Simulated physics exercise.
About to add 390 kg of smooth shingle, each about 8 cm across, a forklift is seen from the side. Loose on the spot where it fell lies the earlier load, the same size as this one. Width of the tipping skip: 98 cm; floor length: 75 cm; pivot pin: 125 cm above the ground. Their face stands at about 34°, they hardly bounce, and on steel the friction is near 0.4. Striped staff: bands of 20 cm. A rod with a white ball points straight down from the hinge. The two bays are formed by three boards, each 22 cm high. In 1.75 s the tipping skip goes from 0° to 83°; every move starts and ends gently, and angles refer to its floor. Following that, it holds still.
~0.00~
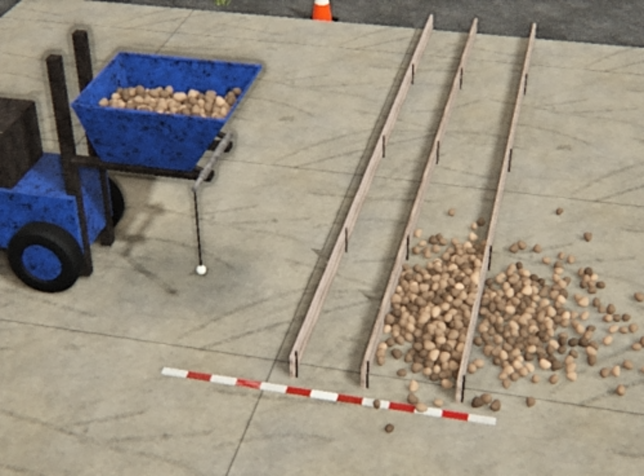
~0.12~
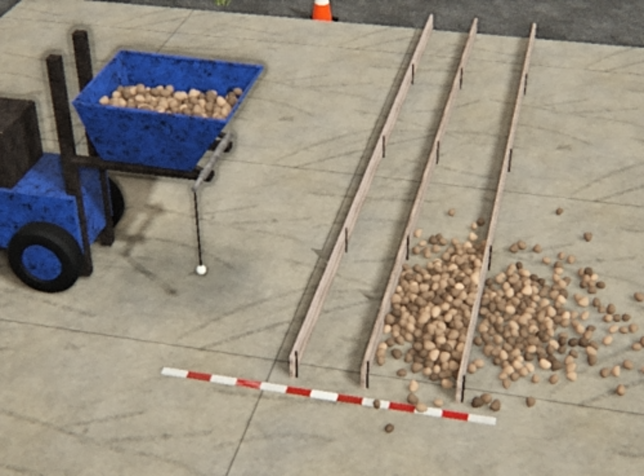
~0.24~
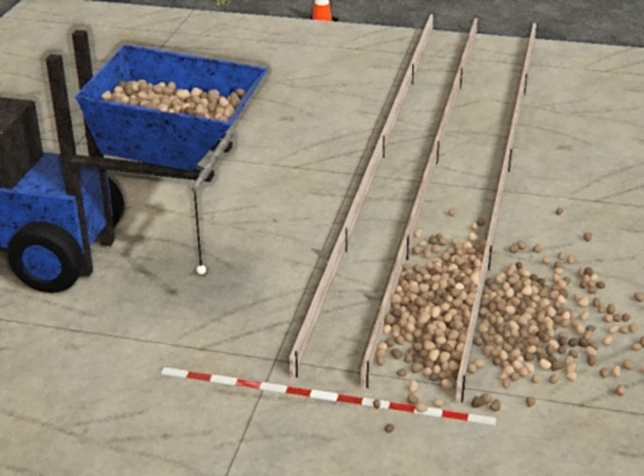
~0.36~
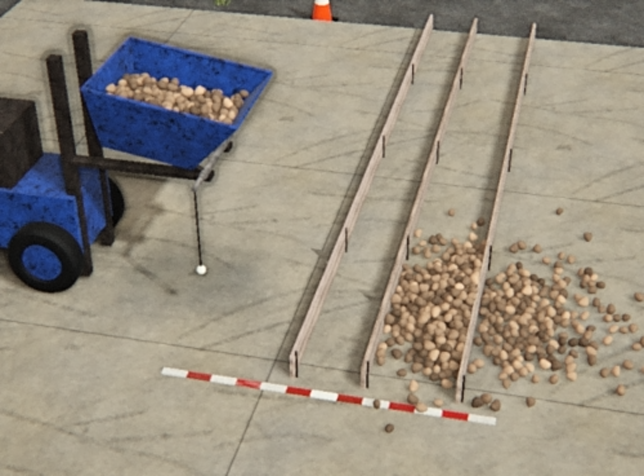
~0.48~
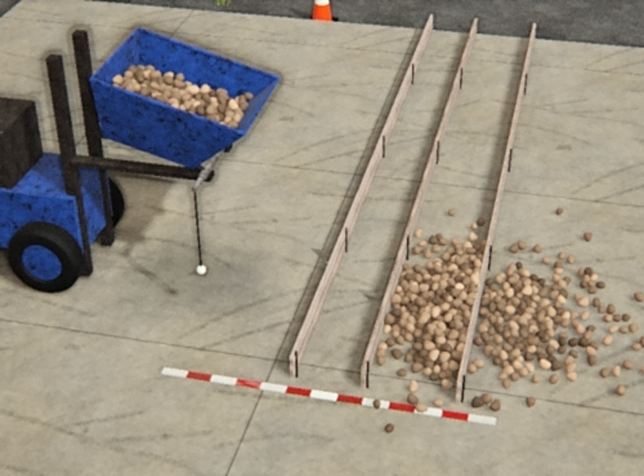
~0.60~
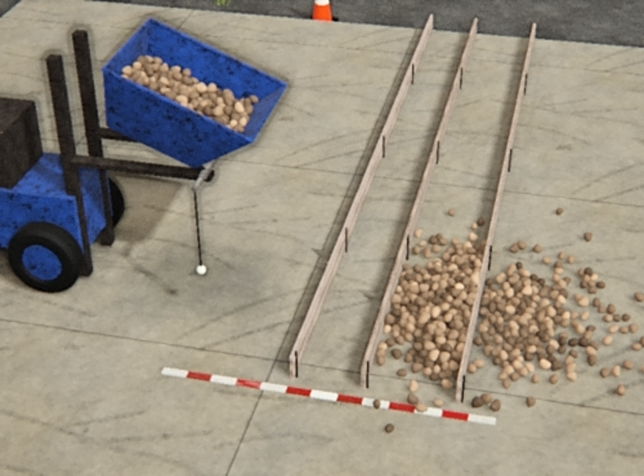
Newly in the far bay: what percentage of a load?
13 percent.
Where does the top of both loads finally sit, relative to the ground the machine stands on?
Close to 36 centimetres up.
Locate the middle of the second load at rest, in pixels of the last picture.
(363, 291).
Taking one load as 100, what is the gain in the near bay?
85 in a hundred.
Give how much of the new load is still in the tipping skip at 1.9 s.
Close to 45 in a hundred is still held.
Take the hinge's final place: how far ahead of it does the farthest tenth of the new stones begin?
Close to 150 centimetres.
After 1.3 s the floor is at 70°; in per cent of one load, 100 in the tipping skip, 64 in the far bay, 36 past the last board; the foremost stones are past the picture's edge.
After 1.9 s the floor is at 83°; in per cent of one load, 44 in the tipping skip, 11 short of the bays, 44 in the near bay, 64 in the far bay, 36 past the last board; the foremost stones are past the picture's edge.
After 2.2 s the floor is at 83°; in per cent of one load, 12 in the tipping skip, 9 short of the bays, 74 in the near bay, 69 in the far bay, 36 past the last board; the foremost stones are past the picture's edge.
After 4.8 s the floor is at 83°; in per cent of one load, 0 in the tipping skip, 2 short of the bays, 86 in the near bay, 76 in the far bay, 36 past the last board; the foremost stones are past the picture's edge. Net gain in the far bay, 13.
